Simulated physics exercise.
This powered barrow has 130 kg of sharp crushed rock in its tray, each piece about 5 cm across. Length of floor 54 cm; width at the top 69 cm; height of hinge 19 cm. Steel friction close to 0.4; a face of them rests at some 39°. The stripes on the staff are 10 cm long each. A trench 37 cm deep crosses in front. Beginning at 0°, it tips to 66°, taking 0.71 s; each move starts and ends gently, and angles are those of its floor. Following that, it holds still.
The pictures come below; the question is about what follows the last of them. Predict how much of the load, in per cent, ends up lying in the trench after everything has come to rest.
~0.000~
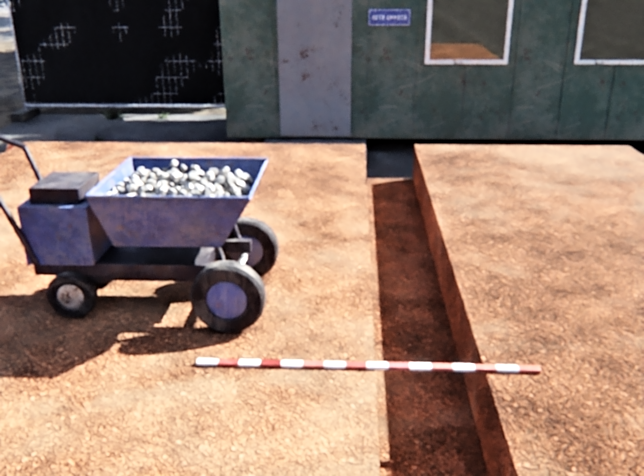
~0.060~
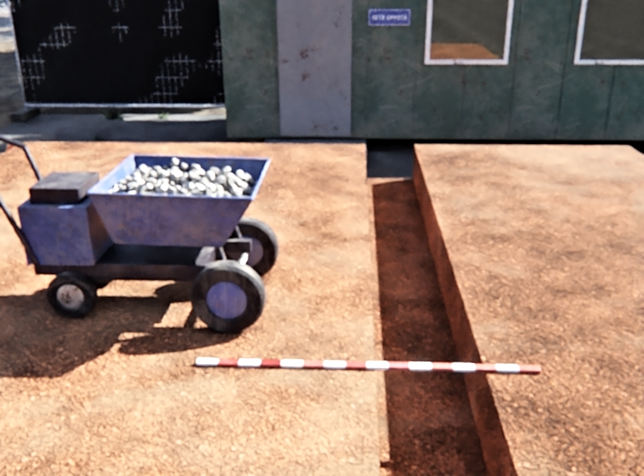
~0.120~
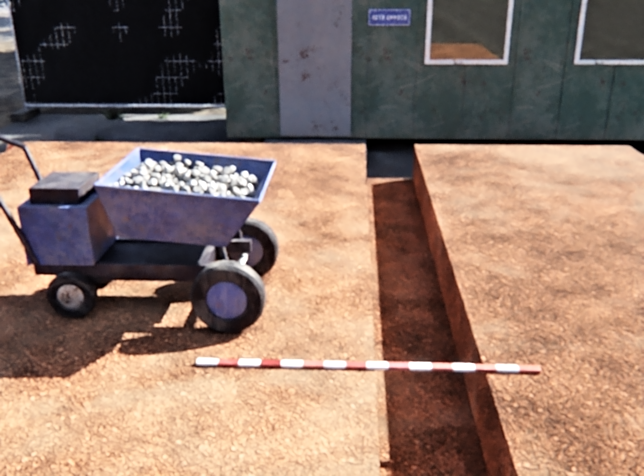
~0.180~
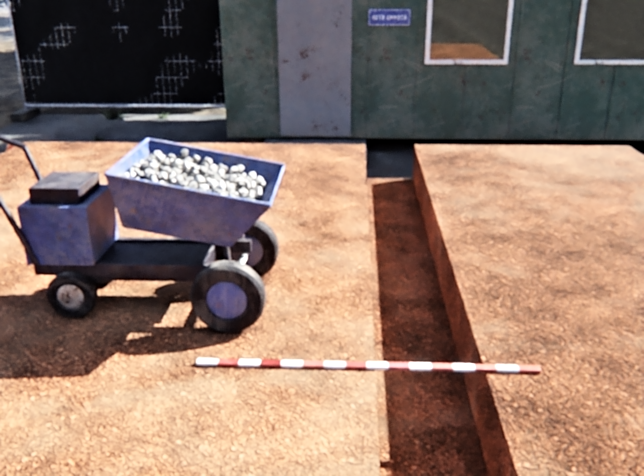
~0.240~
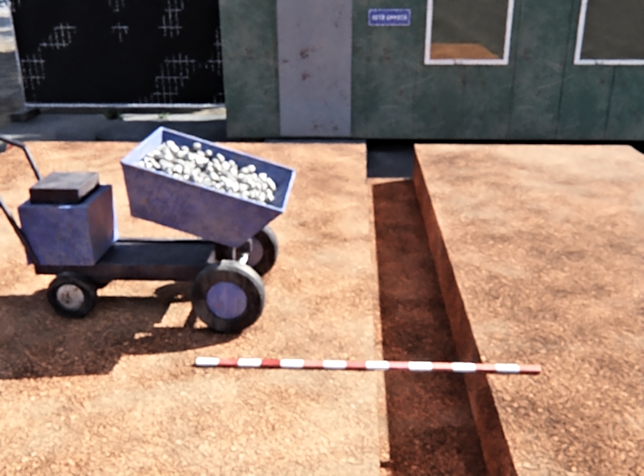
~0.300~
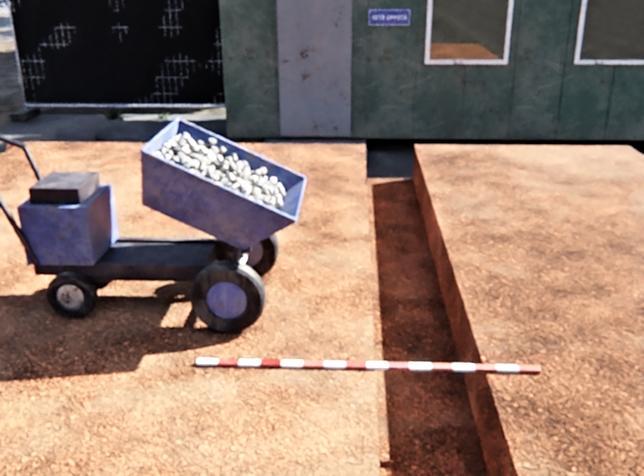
Roughly 45 per cent of it.
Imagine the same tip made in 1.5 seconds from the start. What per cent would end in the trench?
It would be near 25 per cent.
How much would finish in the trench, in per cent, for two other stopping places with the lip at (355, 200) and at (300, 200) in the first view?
Some 25 and some 55 per cent, in that order.
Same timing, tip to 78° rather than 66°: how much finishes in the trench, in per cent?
Around 75 per cent would finish in the trench.
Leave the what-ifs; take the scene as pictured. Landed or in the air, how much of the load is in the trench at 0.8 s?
I'd put it near 10 per cent.
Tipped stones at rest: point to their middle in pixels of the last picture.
At about pixel (413, 355) in the last view.
After 0.5 s the floor is at 55°; 100 % in the tray; the foremost stones are at (320, 237).
After 0.8 s the floor is at 66°; 84 % in the tray, 8 % short of the trench, 8 % in the trench; the foremost stones are at (403, 348).
After 1.2 s the floor is at 66°; 54 % in the tray, 10 % short of the trench, 36 % in the trench; the foremost stones are at (462, 374).
After 3.1 s the floor is at 66°; 45 % in the tray, 10 % short of the trench, 45 % in the trench; the foremost stones are at (459, 363).
